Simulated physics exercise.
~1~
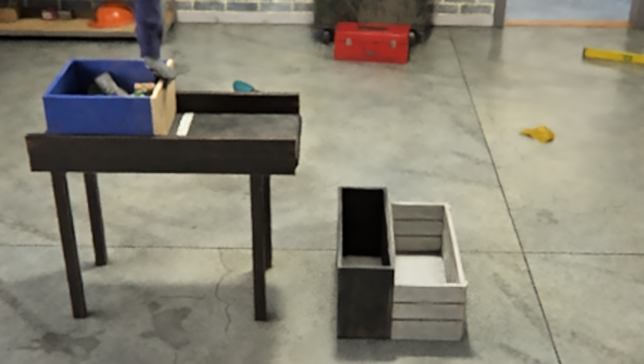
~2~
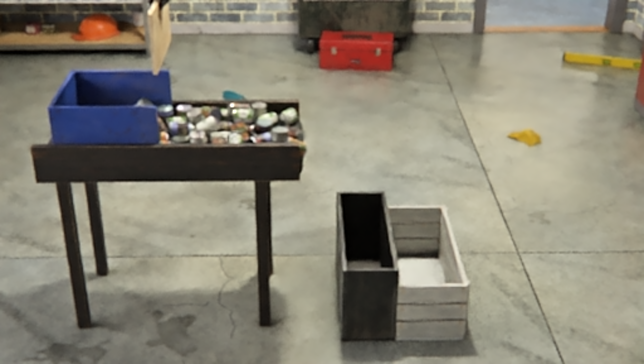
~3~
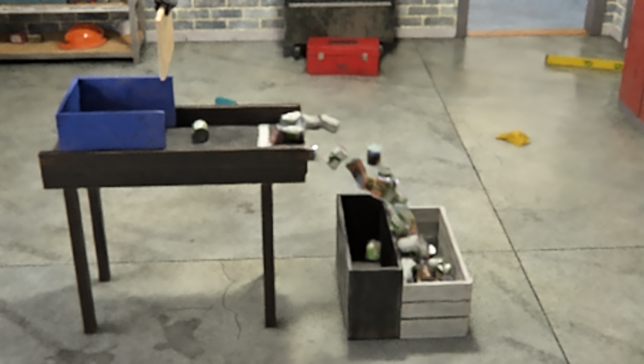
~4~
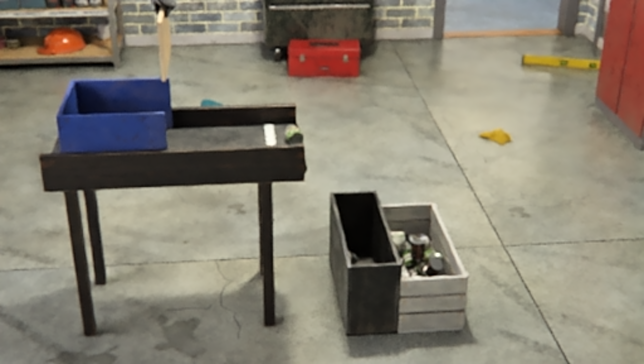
A bright blue open box full of small tins sits at the left end of a dark, raised belt in a workshop with a grey concrete floor, seen from slightly above. A black tub and a whitish slatted bin stand side by side on the floor to the right. The upright gate at the box lifts, and tins spill across the belt on their sides. They stream off the right end, mostly dropping toward the pale bin, with some entering the black tub. Finally the box is empty, one tin remains near the belt's edge, and most rest in the pale bin.
